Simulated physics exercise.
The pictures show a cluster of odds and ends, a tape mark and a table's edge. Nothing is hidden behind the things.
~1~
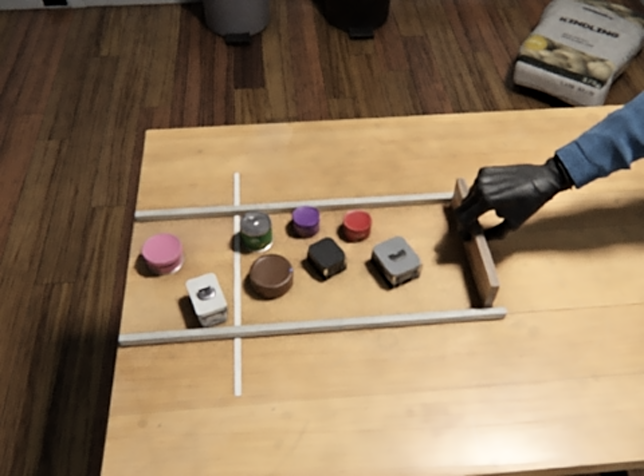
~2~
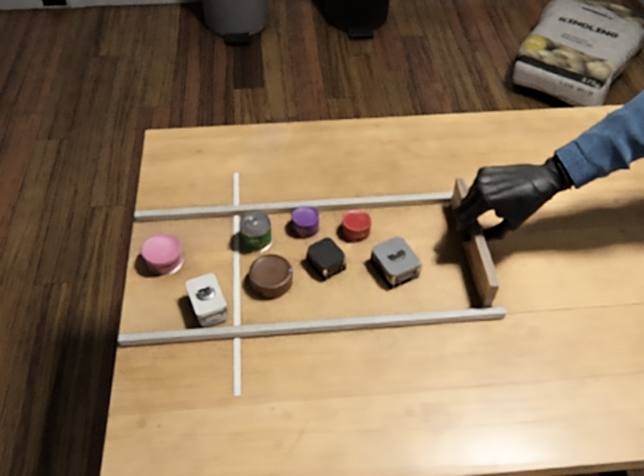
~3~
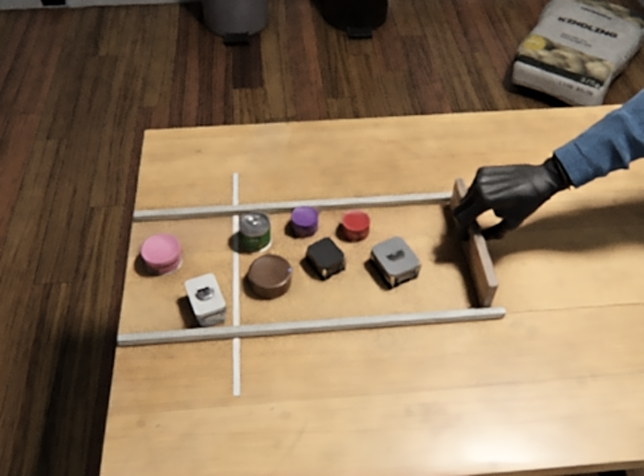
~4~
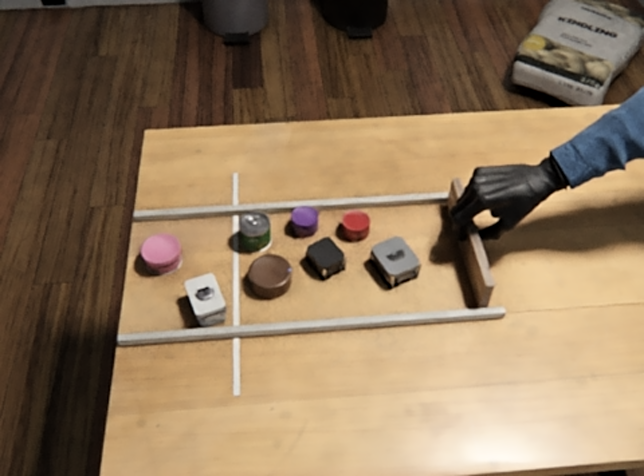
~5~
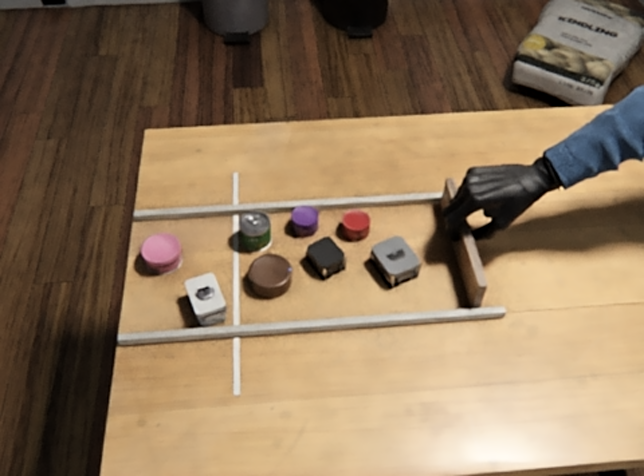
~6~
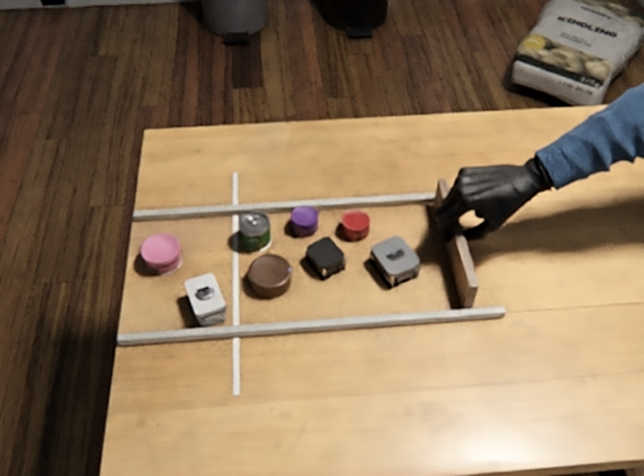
A black-gloved hand holds a wooden board upright at the right end of two pale rails, barely moving it at first, then slides it a short way left. The small tins, tubs and cases between the rails stay where they are, and the board remains clear of them.
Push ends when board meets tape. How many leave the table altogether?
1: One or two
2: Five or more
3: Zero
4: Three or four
Zero.
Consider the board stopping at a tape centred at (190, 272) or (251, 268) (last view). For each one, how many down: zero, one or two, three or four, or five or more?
At the first spot it would be either one or two, and at the second zero.
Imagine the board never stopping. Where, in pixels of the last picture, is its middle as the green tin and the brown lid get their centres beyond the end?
The middle is at (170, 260) when it's the green tin, and at (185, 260) when it's the brown lid.
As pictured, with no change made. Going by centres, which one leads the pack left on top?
Result - the pink tin.
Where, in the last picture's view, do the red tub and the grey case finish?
Roughly at (221, 242) and at (218, 270), in that order.
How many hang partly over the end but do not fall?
Count of overhanging things: 0.
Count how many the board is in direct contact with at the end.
That would be 3 of them.
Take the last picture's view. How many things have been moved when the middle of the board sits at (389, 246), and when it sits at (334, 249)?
At the first spot 1, then 5.
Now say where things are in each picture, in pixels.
The first picture shows pink tin (164, 254); white case (208, 301); green tin (257, 232); board (474, 241); tape (237, 269).
The second picture shows white case (207, 301); black case (326, 259).
The third picture shows green tin (255, 232); grey case (395, 262).
The fourth picture shows pink tin (162, 254); red tub (356, 226).
The fifth picture shows white case (206, 300); brown lid (271, 276).
The sixth picture shows pink tin (162, 254); white case (206, 300); green tin (255, 232); board (454, 241); tape (236, 269).
Early on, none off yet; pink tin at rest near (162, 254); white case at rest near (206, 300); green tin at rest near (255, 232).
A while later, none off yet; pink tin at rest near (162, 254); white case travelled about its own width near (176, 311); green tin travelled about its own width near (229, 231).
Finally, the number that fall off is zero.
